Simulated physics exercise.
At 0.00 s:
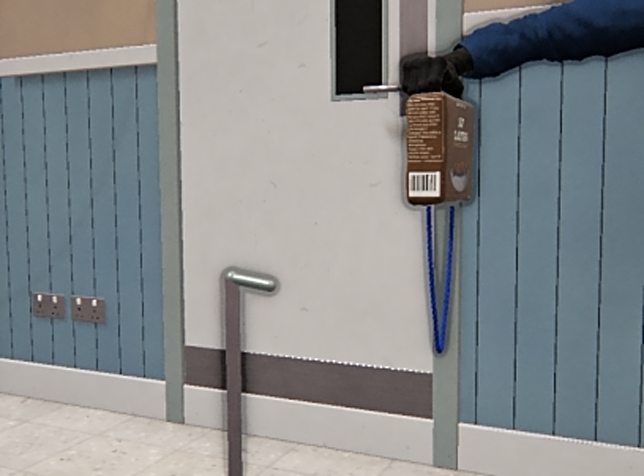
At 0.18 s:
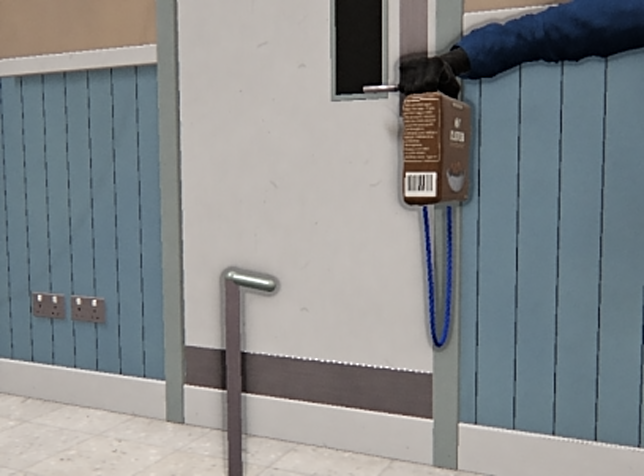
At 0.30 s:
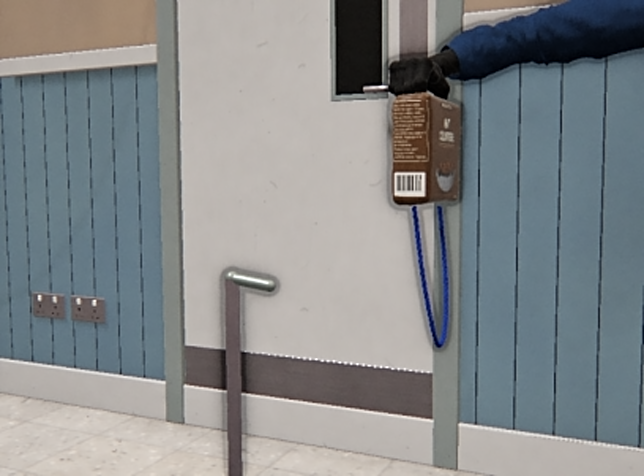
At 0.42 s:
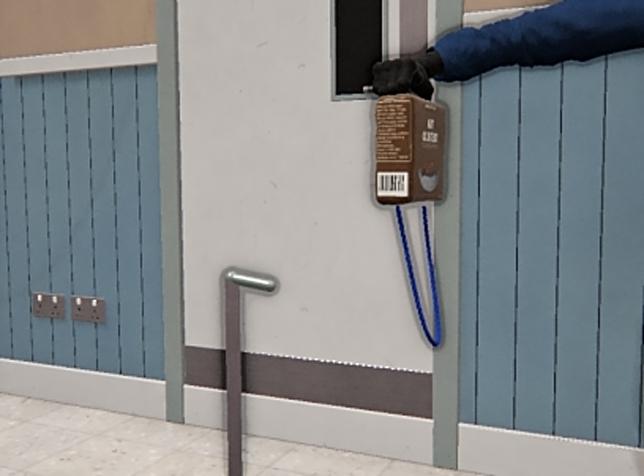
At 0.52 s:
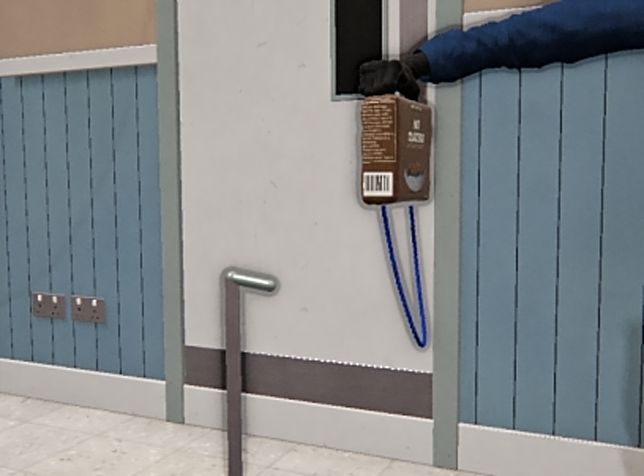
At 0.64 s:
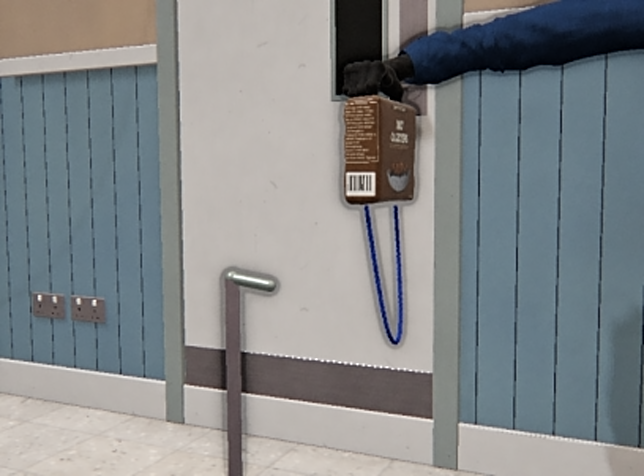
The footage shows a dark-gloved hand in a blue sleeve holding a brown bag with a blue cord loop hanging beneath it, moving it steadily left across a pale door, towards a stand with a short horizontal hook.
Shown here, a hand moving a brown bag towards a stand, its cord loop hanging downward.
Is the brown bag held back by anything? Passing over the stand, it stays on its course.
Going by the video, it will be restrained at the post.
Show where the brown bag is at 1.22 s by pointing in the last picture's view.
Approximately at (307, 154) in the last view.
By 1.22 s, bag nearing the post near (308, 154).
By 2.00 s, bag over the post near (218, 156).
When it is over, bag past the post near (155, 157); loop tight round the post, hand stopped. The brown bag snags on the hook.
